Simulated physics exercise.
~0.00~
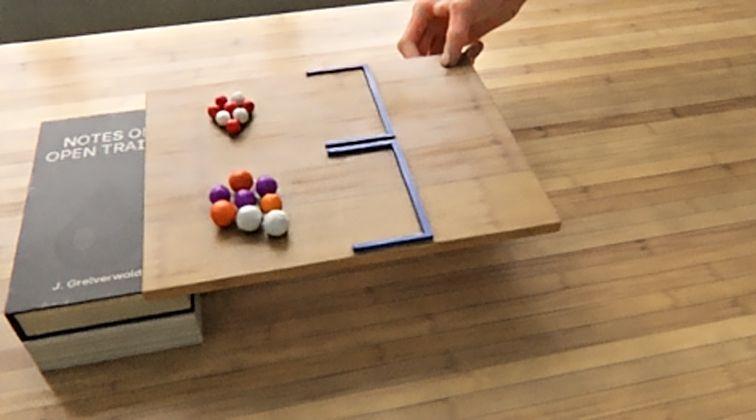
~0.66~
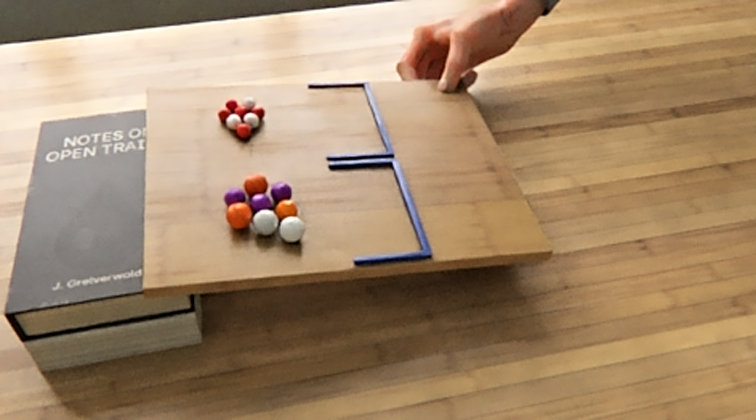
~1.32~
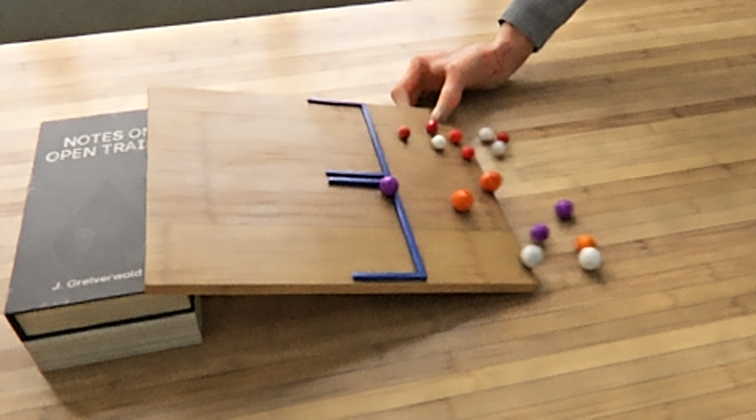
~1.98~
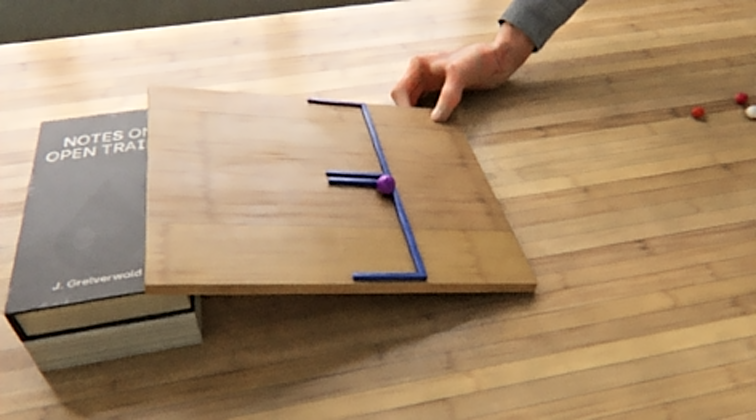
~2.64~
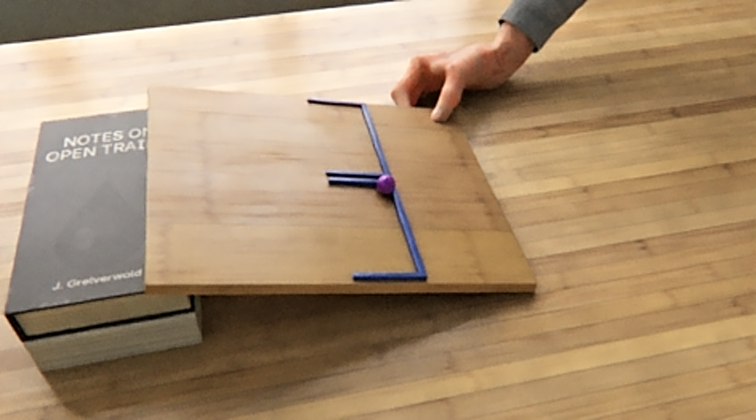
In the video, a hand lowers one end of a wooden board propped on books, and the small red and white balls and larger orange, purple and white balls roll right past the blue barriers and off the board, leaving one purple ball resting at the barriers.
